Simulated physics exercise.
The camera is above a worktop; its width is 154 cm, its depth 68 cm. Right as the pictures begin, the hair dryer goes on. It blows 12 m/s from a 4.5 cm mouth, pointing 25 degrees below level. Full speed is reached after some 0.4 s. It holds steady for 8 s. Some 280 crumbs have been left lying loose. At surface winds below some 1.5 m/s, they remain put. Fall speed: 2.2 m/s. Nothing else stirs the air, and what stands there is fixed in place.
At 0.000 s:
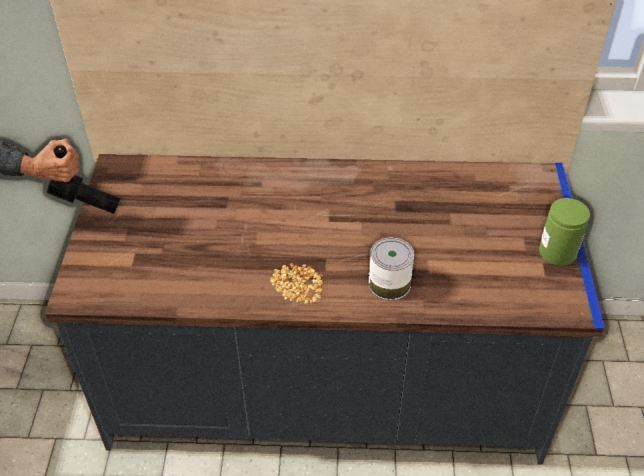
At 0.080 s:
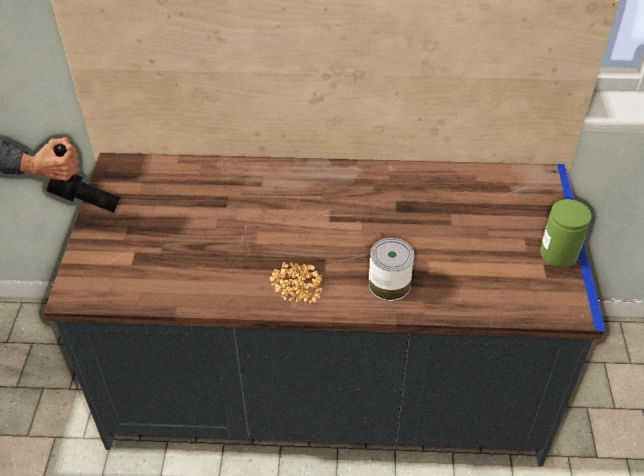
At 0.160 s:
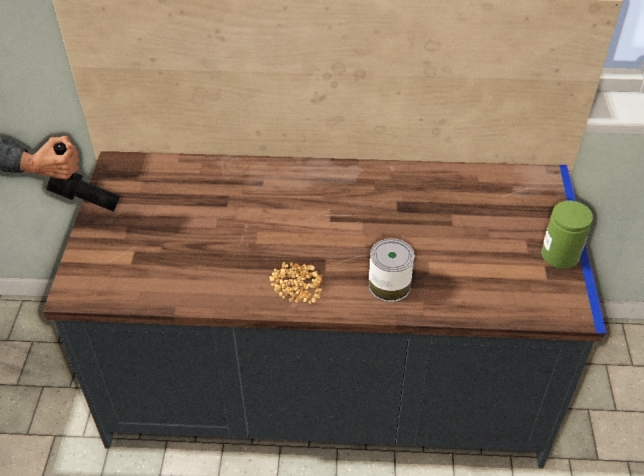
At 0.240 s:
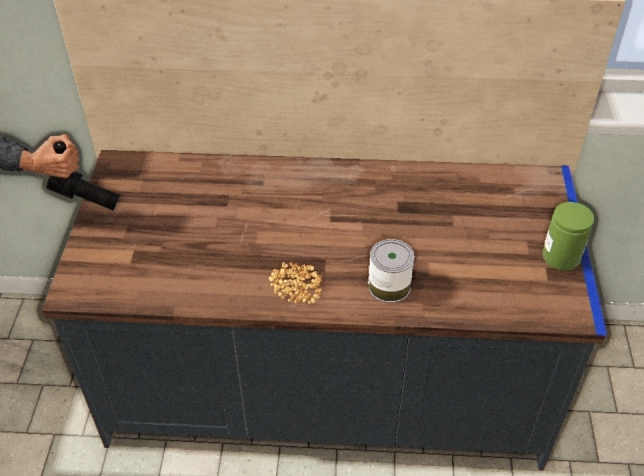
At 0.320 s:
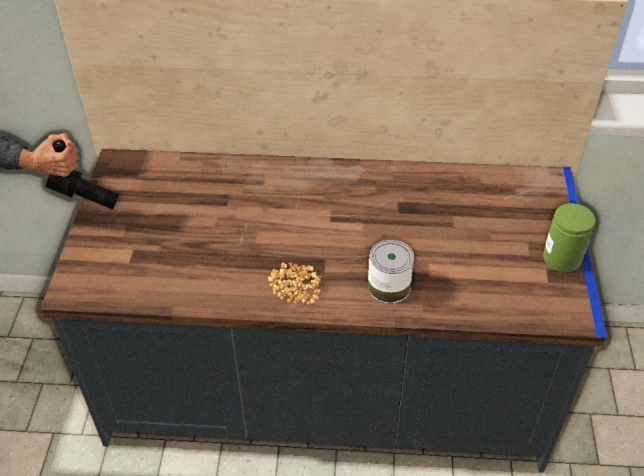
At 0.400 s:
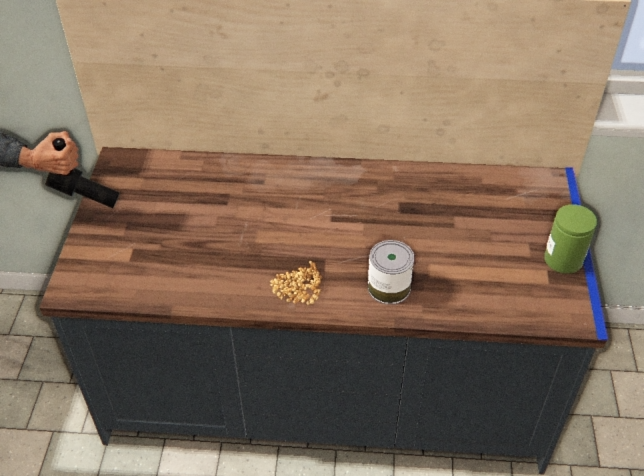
In the video, a hand at the left holds a black hair dryer toward a wooden worktop with a pile of crumbs, a tin and a green jar; the crumbs lie still, then a few shift slightly.
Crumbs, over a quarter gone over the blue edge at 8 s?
At most a quarter is lost there.
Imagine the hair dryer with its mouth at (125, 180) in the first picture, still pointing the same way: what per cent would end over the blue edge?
Estimate: About 0 %.
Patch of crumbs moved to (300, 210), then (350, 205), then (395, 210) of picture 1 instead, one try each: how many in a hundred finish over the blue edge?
Try by try: About 100 per cent, 100 per cent and 100 per cent.
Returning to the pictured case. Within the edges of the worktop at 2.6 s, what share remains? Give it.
I'd put it near 5 per cent at that time.
After 1.6 s the count stands so, 0 % are over the blue edge.
After 2.6 s the count stands so, 0 % are over the blue edge.
After 4.4 s the count stands so, 0 % are over the blue edge.
After 8.0 s, at the end, 0 % are over the blue edge.
